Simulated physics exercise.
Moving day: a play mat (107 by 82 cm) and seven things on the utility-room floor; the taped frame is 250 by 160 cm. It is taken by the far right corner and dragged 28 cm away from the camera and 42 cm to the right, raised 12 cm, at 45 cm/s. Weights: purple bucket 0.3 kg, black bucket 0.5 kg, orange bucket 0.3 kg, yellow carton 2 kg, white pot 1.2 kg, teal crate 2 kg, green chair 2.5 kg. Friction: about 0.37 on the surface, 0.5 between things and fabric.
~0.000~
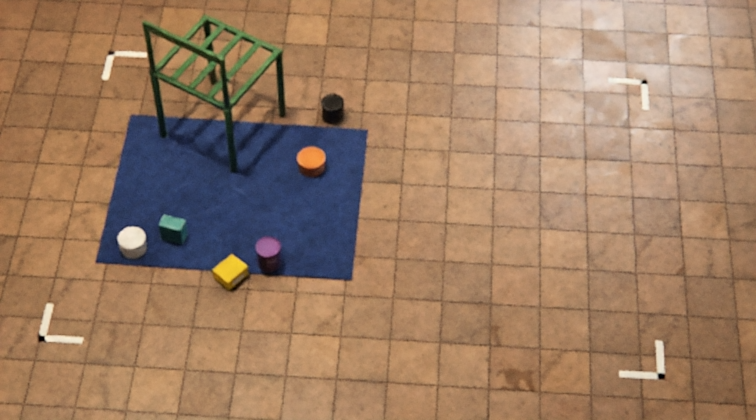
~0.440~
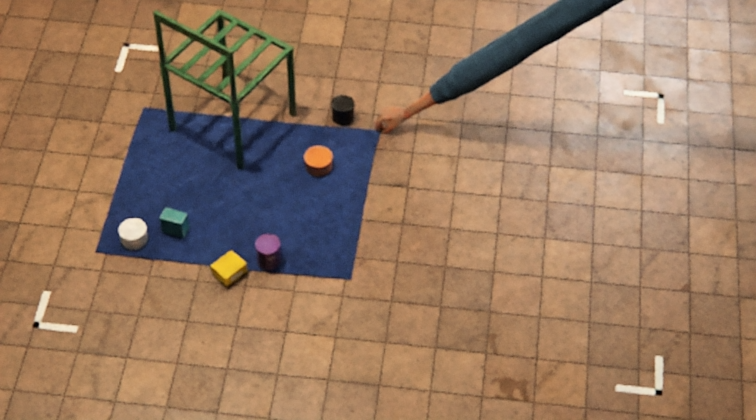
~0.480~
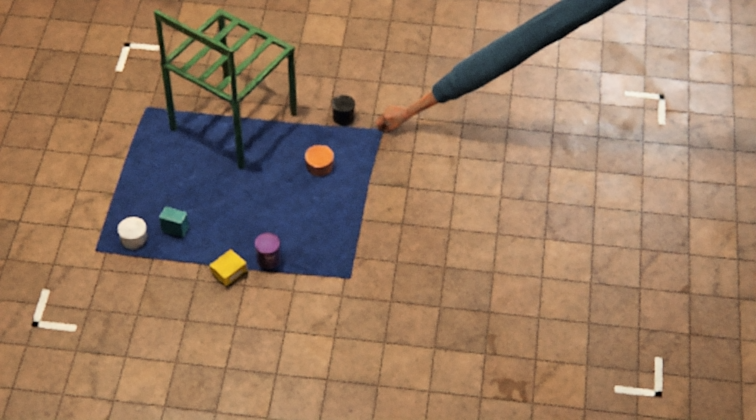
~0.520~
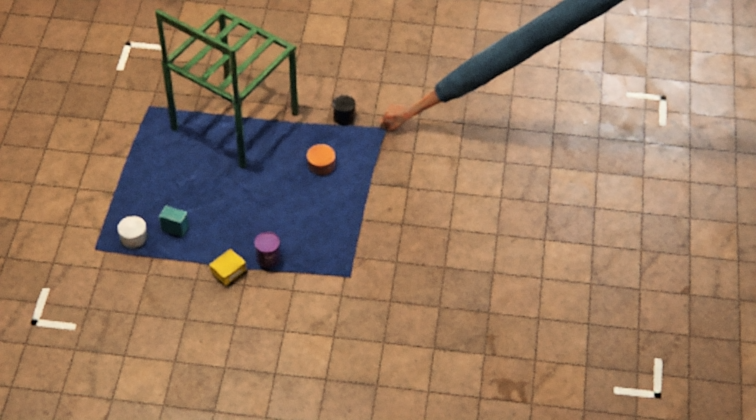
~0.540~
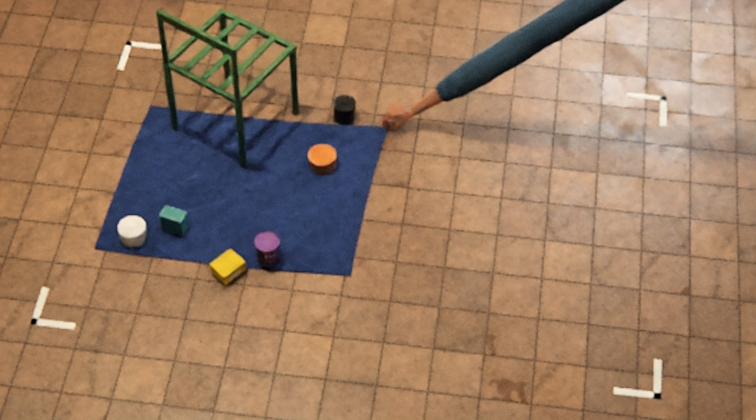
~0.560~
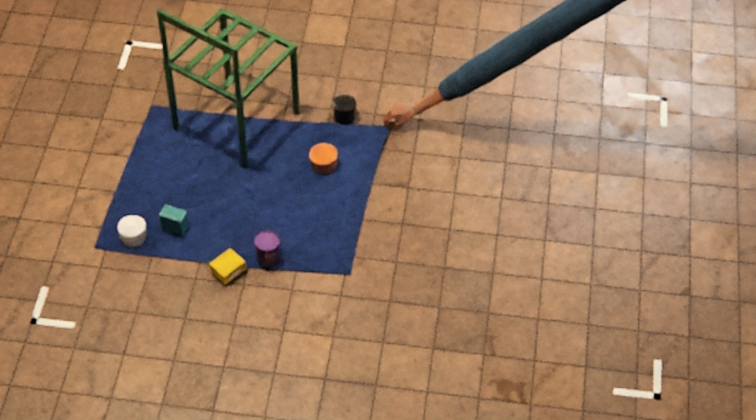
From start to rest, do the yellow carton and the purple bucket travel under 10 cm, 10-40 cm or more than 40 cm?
Result: Yellow carton stays in the low band, purple bucket reaches the top band.
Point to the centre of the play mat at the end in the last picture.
Near (344, 147).
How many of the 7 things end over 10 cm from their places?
That makes 5.
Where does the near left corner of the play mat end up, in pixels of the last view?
Around (203, 206).
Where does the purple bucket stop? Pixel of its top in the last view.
At about (370, 197).
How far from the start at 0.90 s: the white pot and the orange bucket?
About: White pot 10 cm, orange bucket 15 cm.
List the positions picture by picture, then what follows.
The first frame shows yellow carton (230, 268); purple bucket (268, 247); play mat corners (96, 263) (368, 130) (352, 280).
The second frame shows play mat corners (96, 252) (351, 280); grip (380, 131).
The third frame shows play mat corners (95, 251) (351, 279); grip (383, 130).
The fourth frame shows play mat corners (95, 250) (350, 277); grip (386, 128).
The fifth frame shows play mat corners (95, 249) (350, 276); grip (387, 128).
The sixth frame shows yellow carton (227, 262); purple bucket (267, 241); play mat corners (95, 248) (350, 275); grip (389, 127).
After 0.9 s, middle of the play mat at (273, 175); purple bucket 12 cm off its start, orange bucket 16 cm off its start, white pot 10 cm off its start.
After 1.2 s, middle of the play mat at (306, 161); purple bucket 28 cm off its start, orange bucket 32 cm off its start, white pot 28 cm off its start.
After 1.5 s, middle of the play mat at (330, 152); purple bucket 40 cm off its start at (351, 201), orange bucket 44 cm off its start at (408, 118), white pot 40 cm off its start at (219, 191).
After 1.9 s, middle of the play mat at (344, 147); purple bucket 48 cm off its start, orange bucket 50 cm off its start, white pot 49 cm off its start.
After 2.5 s, middle of the play mat at (344, 147); purple bucket 48 cm off its start at (370, 197), yellow carton 1 cm off its start at (229, 263), orange bucket 50 cm off its start at (420, 114), white pot 49 cm off its start at (239, 183).
